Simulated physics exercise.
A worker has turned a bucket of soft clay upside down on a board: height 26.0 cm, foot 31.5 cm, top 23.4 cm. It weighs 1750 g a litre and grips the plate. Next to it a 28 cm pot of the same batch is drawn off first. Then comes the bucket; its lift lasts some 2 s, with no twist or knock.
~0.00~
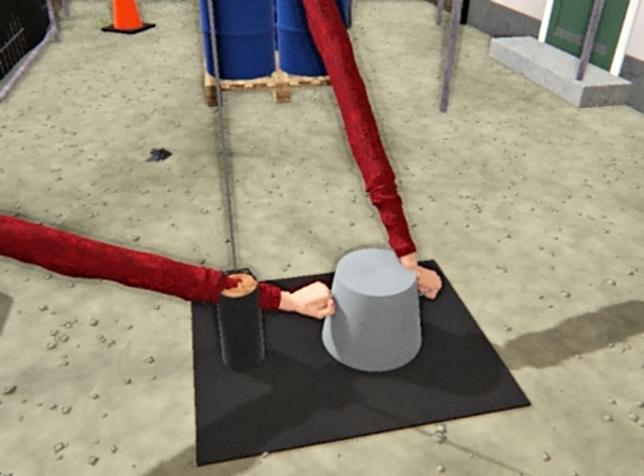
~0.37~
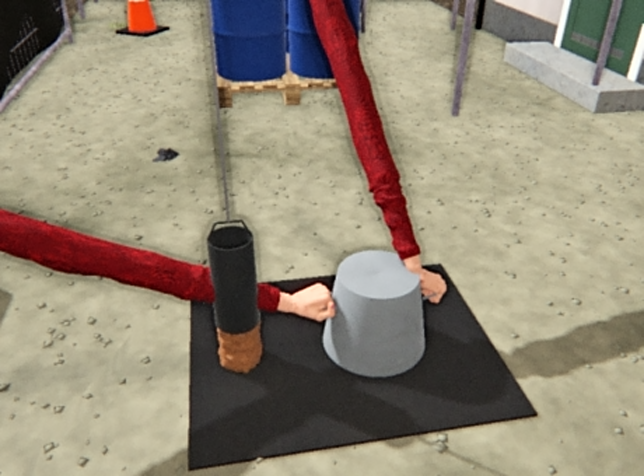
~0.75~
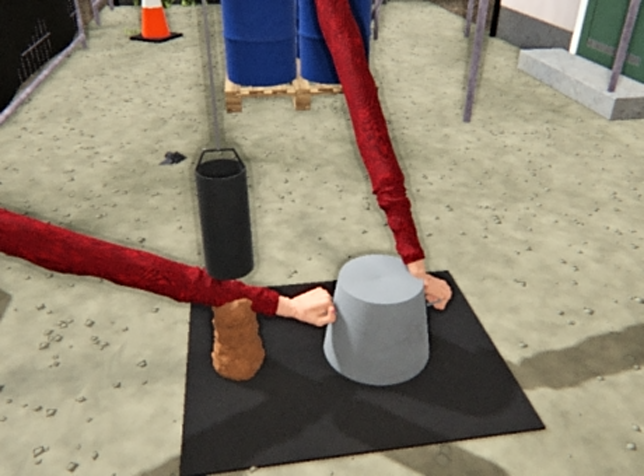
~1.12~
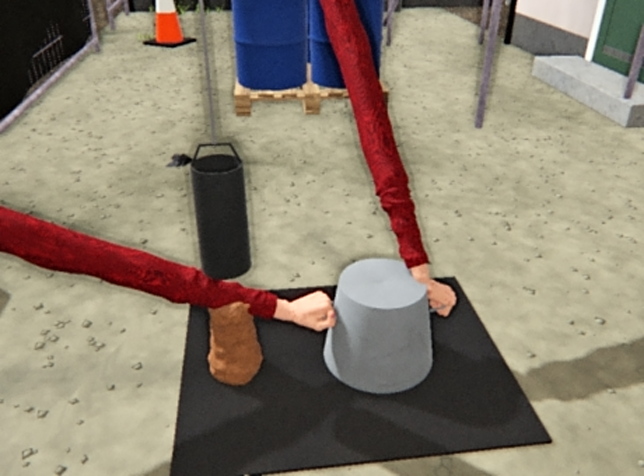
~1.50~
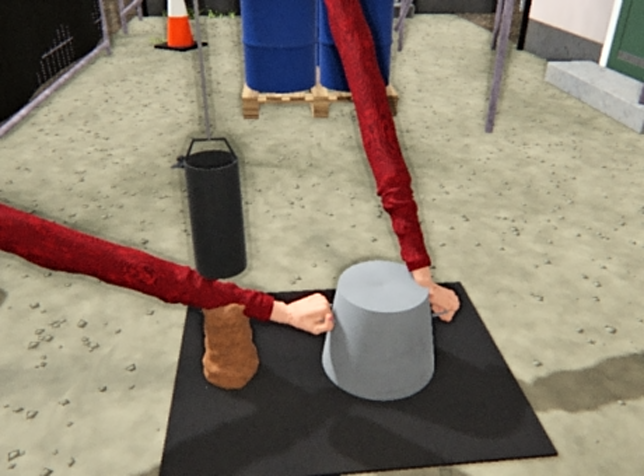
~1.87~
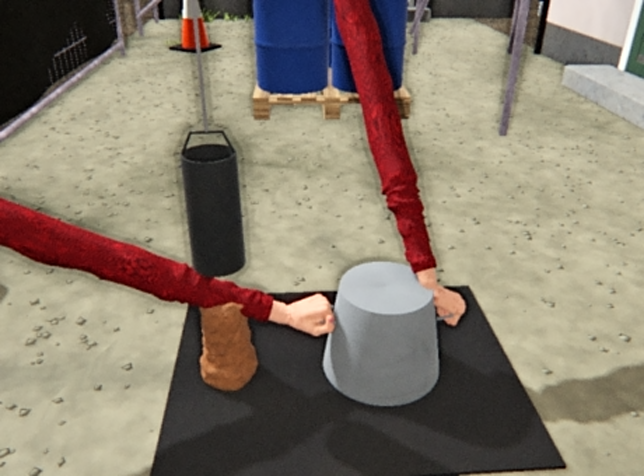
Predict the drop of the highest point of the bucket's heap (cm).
It comes to near 0 cm.
By 2.4 s, the bucket is up 6.7 cm; the soft clay has come down 0.1 cm to 26 cm and is 32 cm wide.
By 2.9 s, the bucket is up 17 cm; the soft clay has come down 0.1 cm to 26 cm and is 32 cm wide.
By 3.4 s, the bucket is up 27 cm; the soft clay has come down 0.1 cm to 26 cm and is 32 cm wide.
By 4.0 s, the bucket is clear; the soft clay has come down 0.1 cm to 26 cm and is 32 cm wide.
By 4.5 s, at rest, the bucket is clear; the soft clay has come down 0.1 cm to 26 cm and is 32 cm wide.
